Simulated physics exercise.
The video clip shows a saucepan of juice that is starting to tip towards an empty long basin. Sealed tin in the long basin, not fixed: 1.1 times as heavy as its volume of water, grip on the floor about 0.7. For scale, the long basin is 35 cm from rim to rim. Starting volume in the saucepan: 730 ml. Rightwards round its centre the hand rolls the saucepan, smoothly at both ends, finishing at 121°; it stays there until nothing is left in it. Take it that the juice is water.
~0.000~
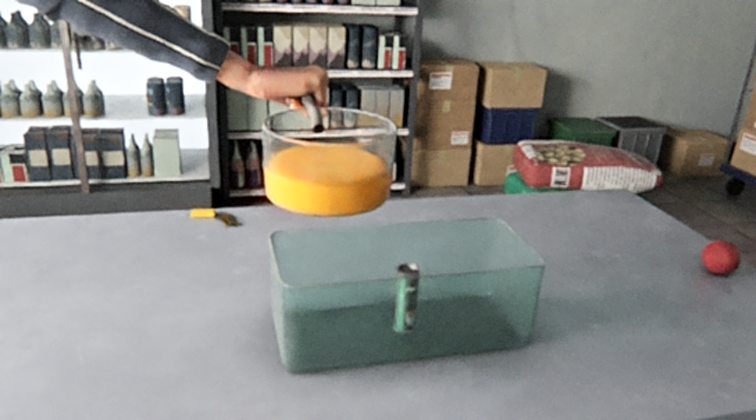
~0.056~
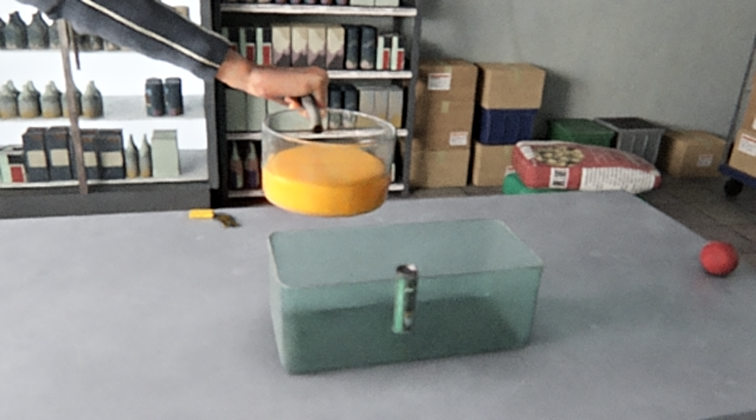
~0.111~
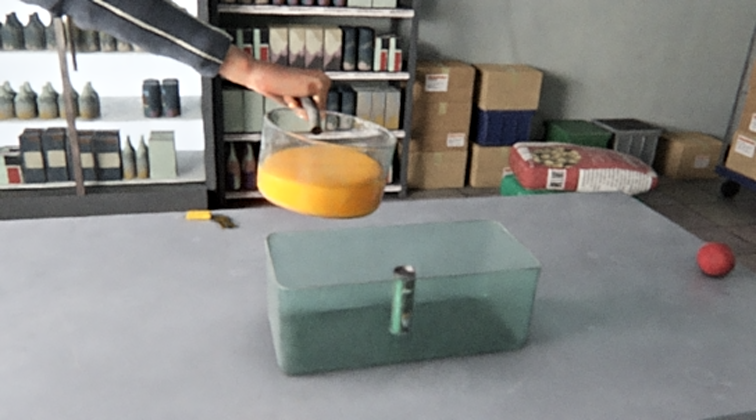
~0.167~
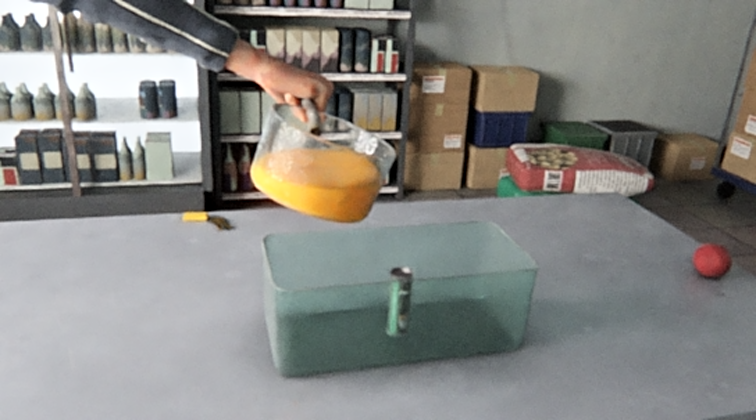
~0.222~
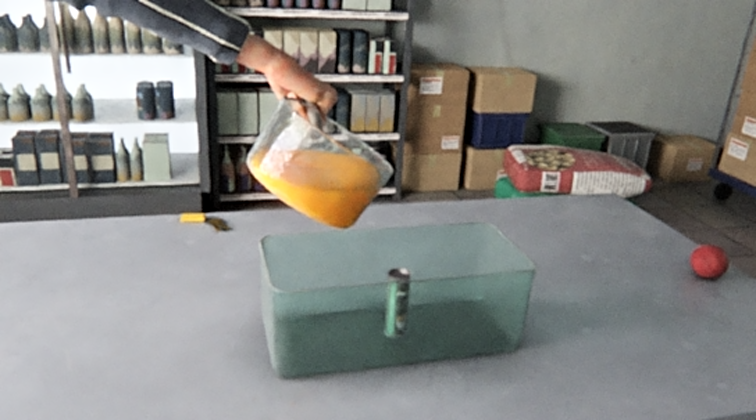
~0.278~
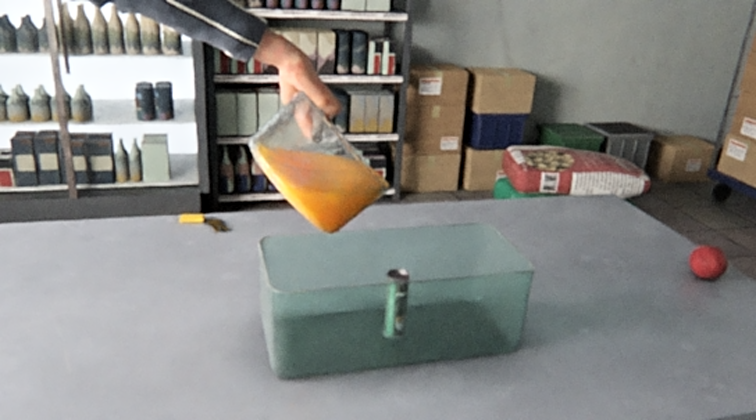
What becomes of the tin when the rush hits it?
It is upset.
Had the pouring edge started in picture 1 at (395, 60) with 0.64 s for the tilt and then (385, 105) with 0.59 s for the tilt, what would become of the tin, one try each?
First it tips over; then it tips over.
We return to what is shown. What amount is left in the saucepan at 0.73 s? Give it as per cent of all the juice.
What remains is about 3 percent of it all.
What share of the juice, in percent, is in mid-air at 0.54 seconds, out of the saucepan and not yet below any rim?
My guess is roughly 28 %.
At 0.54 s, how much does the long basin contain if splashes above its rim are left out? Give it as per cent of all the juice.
Fraction in basin: Approx. 52%.
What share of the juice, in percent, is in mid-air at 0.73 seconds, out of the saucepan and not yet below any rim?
I'd put it at about 5 per cent of the liquid.
After 0.54 s the tilt is 113° and 20 per cent is still to pour; the tin stands where it began.
After 0.73 s the tilt is 121° and 3 per cent is still to pour; the tin leans 13°.
After 0.93 s the tilt is 121° and 0 per cent is still to pour; the tin lies on its side.
After 1.14 s the tilt is 121° and 0 per cent is still to pour; the tin lies on its side.
In the end the tin lies on its side.
